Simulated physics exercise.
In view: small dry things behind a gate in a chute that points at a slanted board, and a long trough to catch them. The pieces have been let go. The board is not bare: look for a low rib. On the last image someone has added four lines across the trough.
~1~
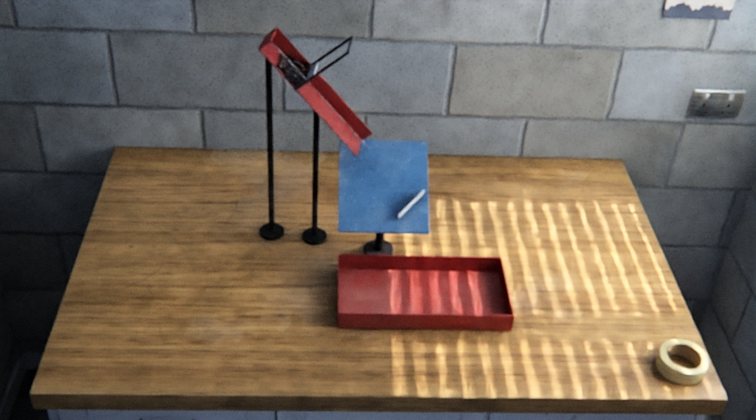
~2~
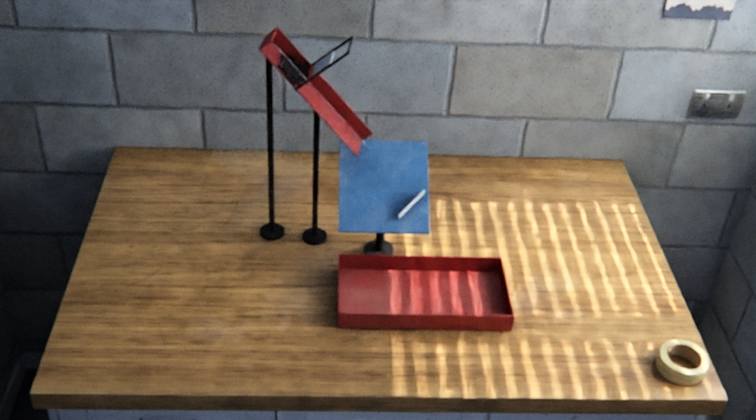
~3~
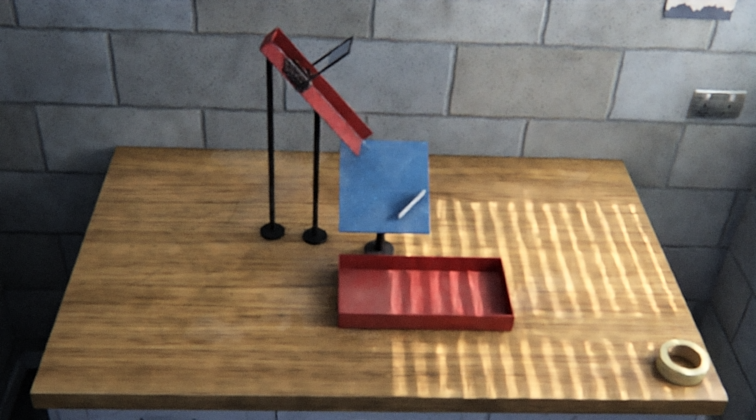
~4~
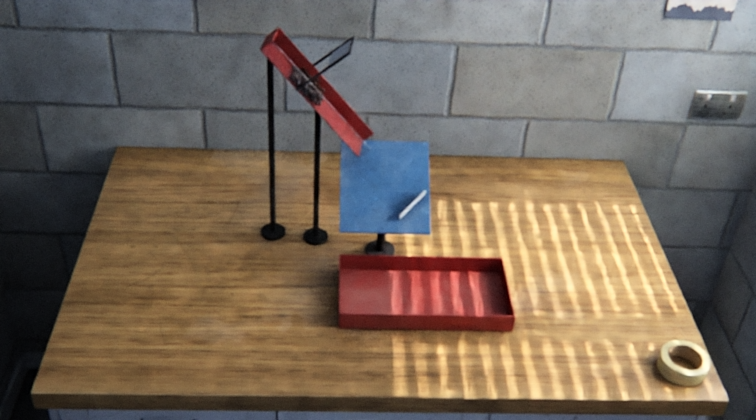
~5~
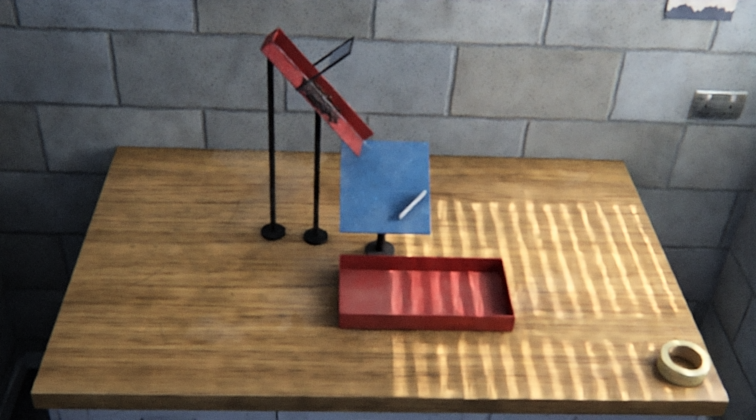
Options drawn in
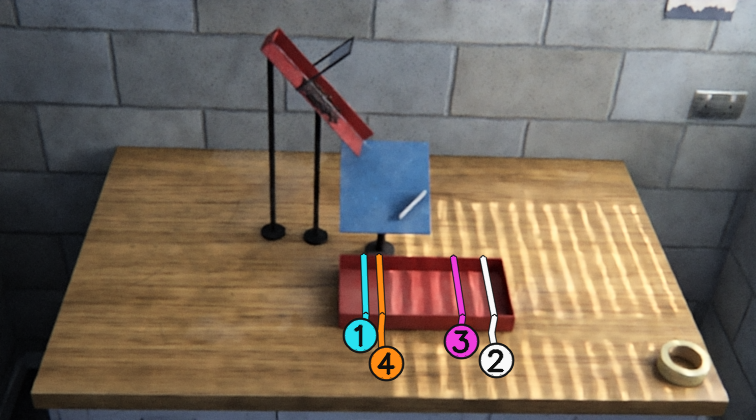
A red chute on thin black stands slopes down to the right toward a tilted blue board on a wooden table, seen from above and in front against a grey block wall. A pale rib crosses the board's lower right, with an empty red trough in front and a tape roll at right. The dark gate swings up and small dark pieces slide partway down the chute.
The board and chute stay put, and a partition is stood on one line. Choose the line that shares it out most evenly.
The best line is 4.
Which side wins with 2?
Left.
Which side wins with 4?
Left.
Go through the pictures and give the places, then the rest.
Load behind the gate at (295, 69), chocolate balls; lip of the chute at (359, 149), sloping steeply, in the first frame.
Middle of the board at (384, 186), tilted fairly steeply; middle of its low edge at (384, 233); of its high edge at (384, 141), in the second frame.
Front corners of the trough at (339, 313) and (514, 316), empty; front of the load at (310, 85), in the third frame.
Middle of the load at (309, 84); its front at (322, 99), about a third of the way to the lip; rib from (426, 190) to (400, 215), in the fourth frame.
Middle of the load at (322, 97); its front at (338, 118), about half of the way to the lip, in the fifth frame.
On the marked copy, line 1 crosses the front rim at (365, 314); line 2 crosses the front rim at (494, 316); line 3 crosses the front rim at (462, 316); line 4 crosses the front rim at (382, 314).
Choosing 1, of what is caught, a small part on the left of the divider, nearly all on the right.
Choosing 2, of what is caught, nearly all on the left of the divider, a stray few on the right.
Choosing 3, of what is caught, nearly all on the left of the divider, a small part on the right.
Choosing 4, of what is caught, about two thirds on the left of the divider, about a third on the right.
